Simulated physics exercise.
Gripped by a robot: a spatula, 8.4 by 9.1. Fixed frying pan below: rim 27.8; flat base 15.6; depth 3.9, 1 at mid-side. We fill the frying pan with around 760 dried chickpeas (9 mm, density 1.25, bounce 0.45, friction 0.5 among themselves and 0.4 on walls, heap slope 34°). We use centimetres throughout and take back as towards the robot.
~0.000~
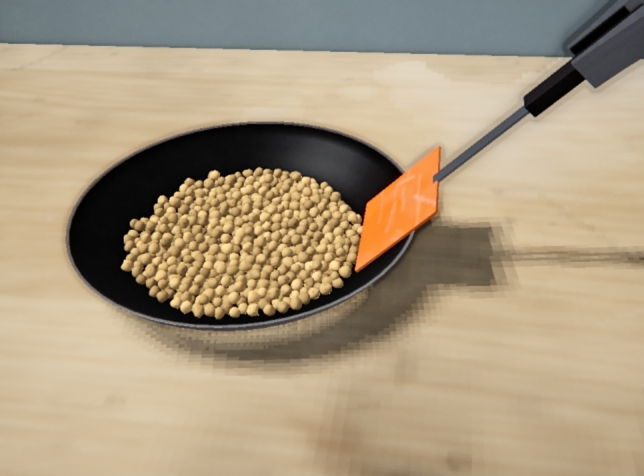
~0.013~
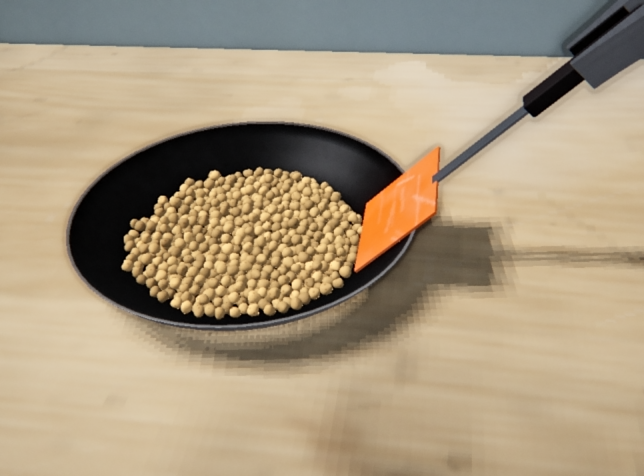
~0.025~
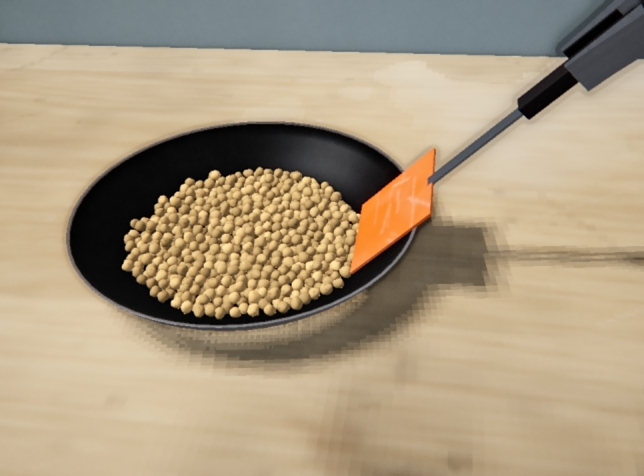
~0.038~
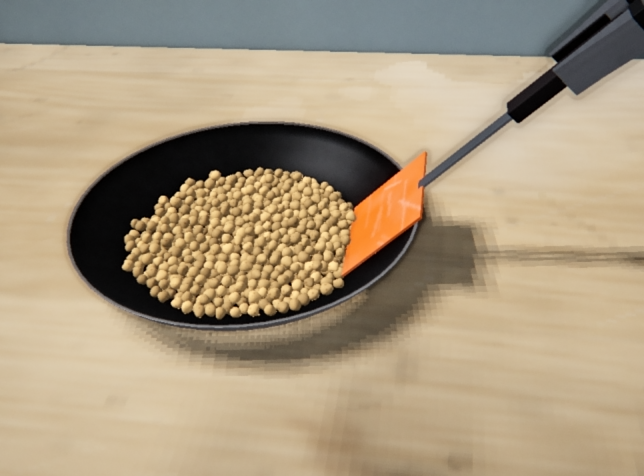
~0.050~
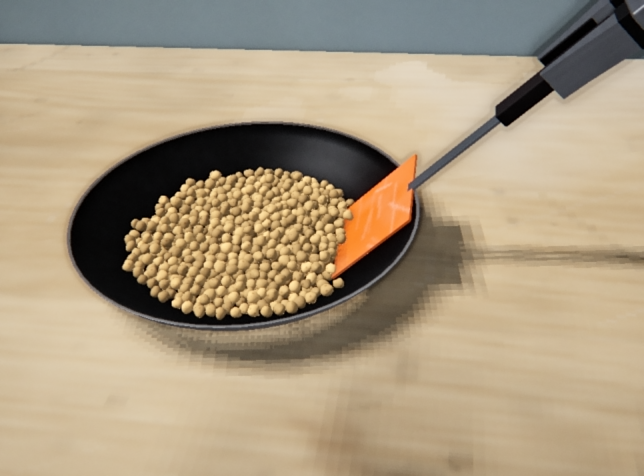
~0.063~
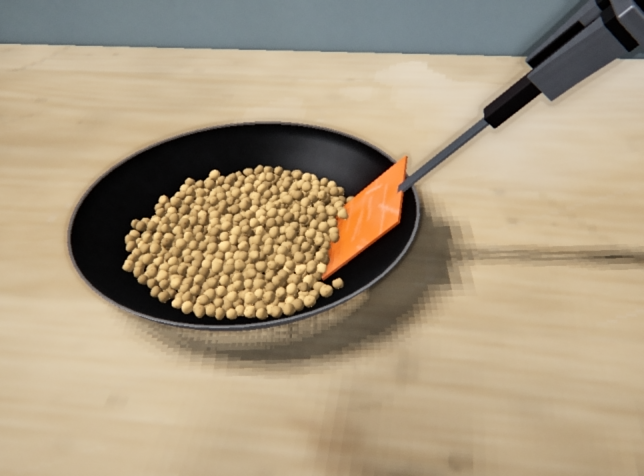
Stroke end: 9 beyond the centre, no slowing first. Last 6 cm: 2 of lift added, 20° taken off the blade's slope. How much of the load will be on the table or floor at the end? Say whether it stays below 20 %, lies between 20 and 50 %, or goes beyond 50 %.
It stays below 20 %.
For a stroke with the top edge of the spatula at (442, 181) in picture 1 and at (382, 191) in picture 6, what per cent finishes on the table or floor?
25 per cent.
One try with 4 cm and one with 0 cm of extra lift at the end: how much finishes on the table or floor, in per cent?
First try around 10 percent, second try around 10 percent.
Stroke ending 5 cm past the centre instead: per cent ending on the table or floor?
Result: Approx. 0 %.
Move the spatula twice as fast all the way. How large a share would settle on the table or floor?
In that case, close to 30 per cent.
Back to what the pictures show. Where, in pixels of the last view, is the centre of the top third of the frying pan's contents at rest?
I'd say around pixel (136, 209).
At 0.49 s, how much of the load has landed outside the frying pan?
Some 5 per cent of the load.
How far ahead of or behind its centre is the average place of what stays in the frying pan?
Some 5.0 cm ahead.
By 0.15 s, sloping 46°, highest piece 4 above the table; 762 in the frying pan.
By 0.25 s, sloping 40°, highest piece 5 above the table; 762 in the frying pan.
By 0.49 s, sloping 26°, highest piece 5 above the table; 706 in the frying pan, 51 on the table or floor, 5 on the blade or in flight.
By 1.54 s, sloping 26°, highest piece 5 above the table; 705 in the frying pan, 57 on the table or floor.
Final count, 705 in the frying pan, 57 on the table or floor. That is 7 % on the table or floor.
